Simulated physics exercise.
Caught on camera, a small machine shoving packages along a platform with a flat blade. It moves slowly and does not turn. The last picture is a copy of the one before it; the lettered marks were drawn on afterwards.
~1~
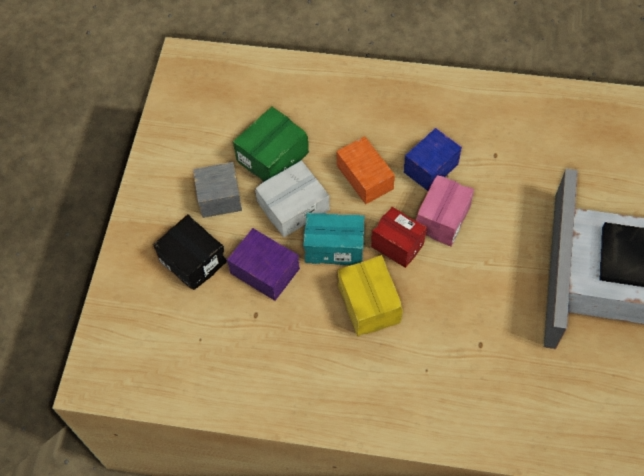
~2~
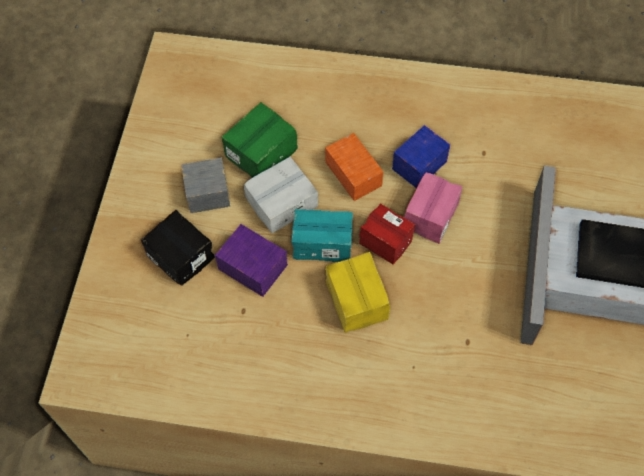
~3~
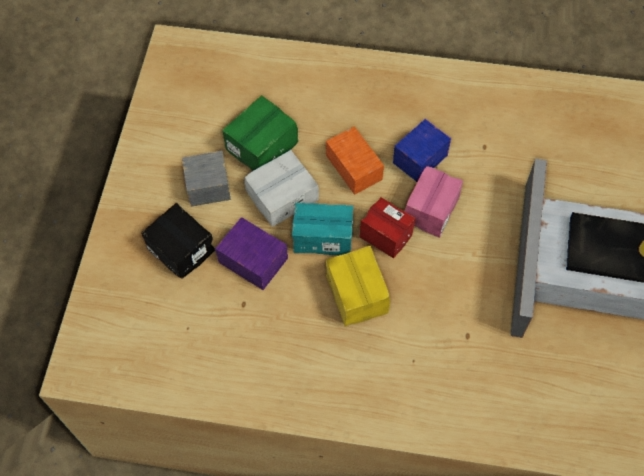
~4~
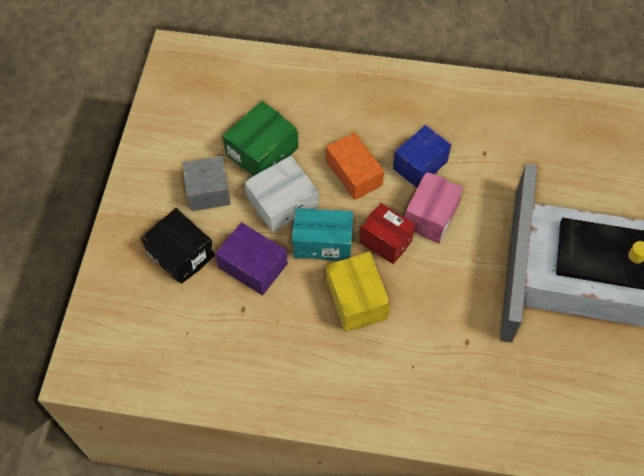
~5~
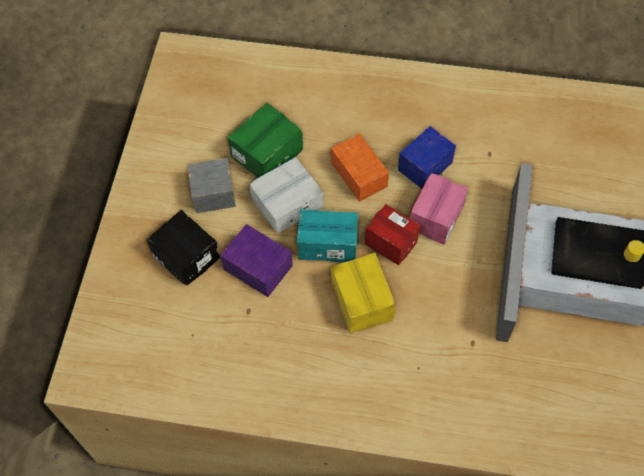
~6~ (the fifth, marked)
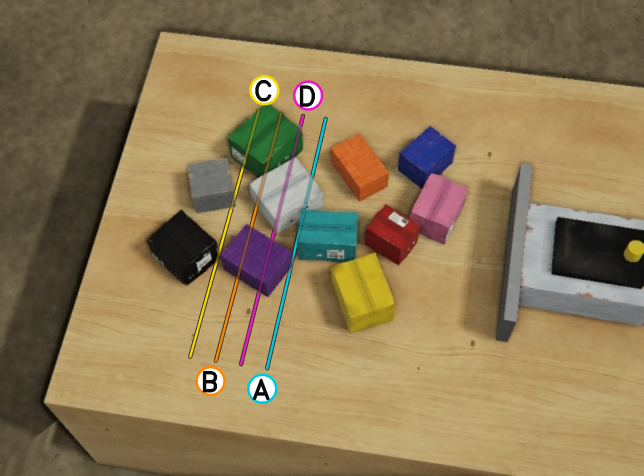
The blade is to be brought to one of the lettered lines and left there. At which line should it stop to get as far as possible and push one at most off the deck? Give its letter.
No farther than C.
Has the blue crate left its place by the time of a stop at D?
Yes.
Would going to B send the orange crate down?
No.
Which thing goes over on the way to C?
The black parcel.
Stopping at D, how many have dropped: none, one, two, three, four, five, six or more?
The count is none.
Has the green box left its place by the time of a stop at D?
Yes.
On the marked copy, A at (298, 235); B at (251, 228); C at (227, 225); D at (274, 231).
Taking C. A third of the way, robot (483, 236); blue crate (418, 153); orange crate (351, 163).
Two thirds of the way, robot (376, 222); black parcel (158, 248); grey crate (194, 181).
When it is over, robot (296, 212); black parcel over the edge; grey crate (121, 172); one fallen.
As for the rest, A is within the limit but short; B is within the limit but short; D is within the limit but short.
